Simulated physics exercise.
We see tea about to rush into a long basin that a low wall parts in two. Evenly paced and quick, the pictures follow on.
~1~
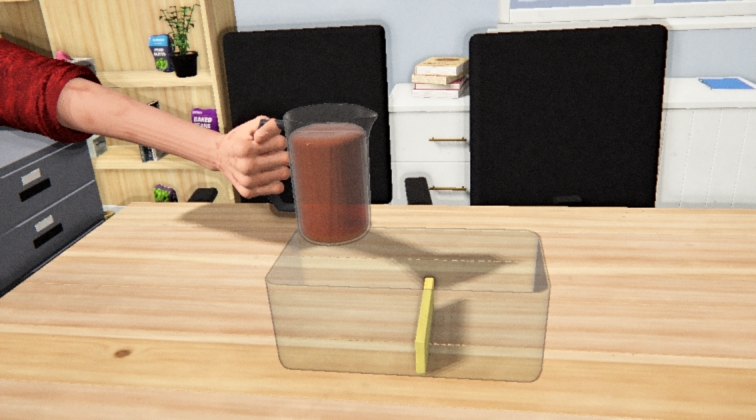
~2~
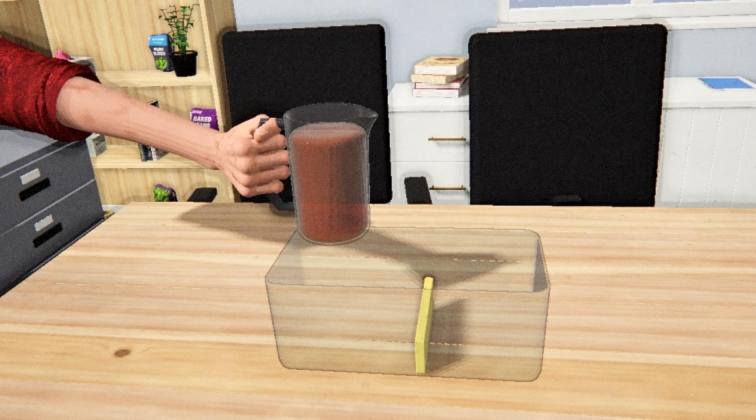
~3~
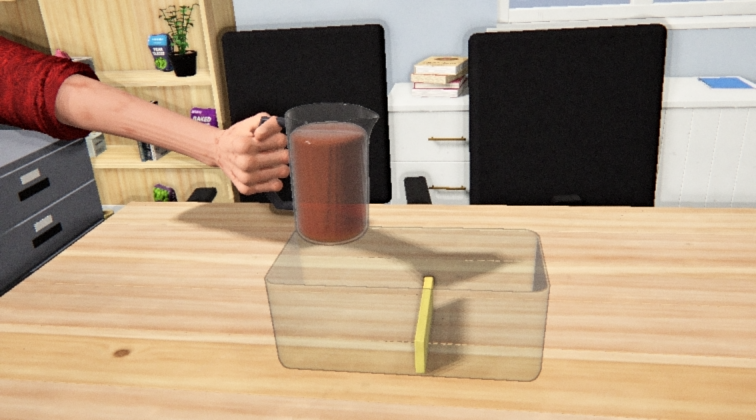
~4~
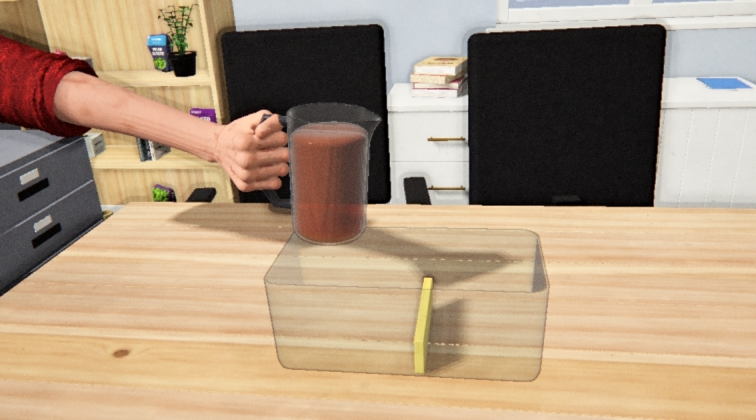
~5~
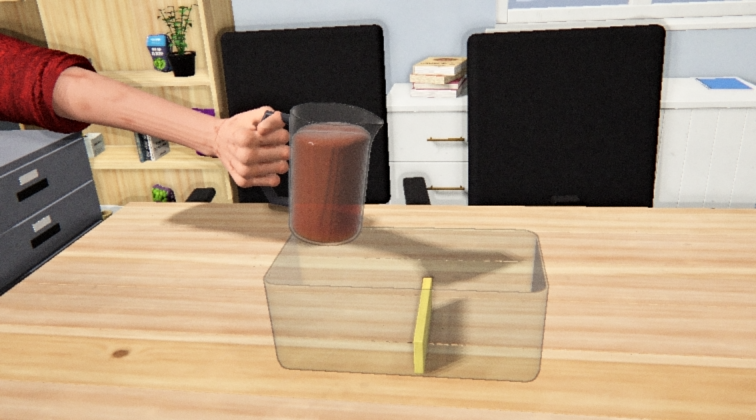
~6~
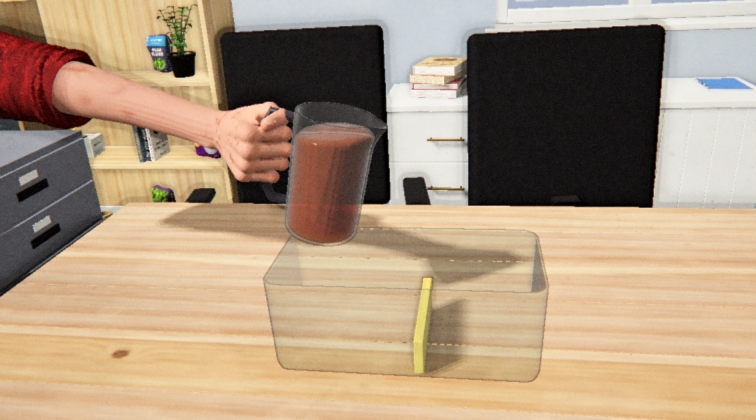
We see a hand holding a clear pitcher of reddish-brown tea above a long, see-through basin with a low yellow wall inside, on a wooden table; the pitcher starts upright, then leans slightly to the right.
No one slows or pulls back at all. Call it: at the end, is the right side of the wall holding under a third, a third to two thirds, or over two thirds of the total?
The right side holds over two thirds of the total.
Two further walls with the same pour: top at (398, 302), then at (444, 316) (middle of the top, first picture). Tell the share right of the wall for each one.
About 100 per cent, then about 60 per cent.
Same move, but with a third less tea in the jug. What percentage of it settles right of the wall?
75 per cent or so.
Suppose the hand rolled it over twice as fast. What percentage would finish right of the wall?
Close to 75 per cent.
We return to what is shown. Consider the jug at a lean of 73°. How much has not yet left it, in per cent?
85 per cent, roughly.
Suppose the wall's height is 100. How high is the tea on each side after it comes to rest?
About 10 on the left and about 60 on the right.
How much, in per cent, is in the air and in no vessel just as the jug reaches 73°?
It's about 10 per cent.
A moment on, the jug is tipped part way and 85 per cent is still to pour, 0 is left of the wall and 4 right of it.
Next, the jug is tipped right over and 30 per cent is still to pour, 5 is left of the wall and 51 right of it.
Then the jug is tipped right over and 1 per cent is still to pour, 16 is left of the wall and 82 right of it.
Later the jug is tipped right over and 0 per cent is still to pour, 17 is left of the wall and 82 right of it.
Finally, 17 per cent lies left of the wall, 82 right of it and 1 outside.
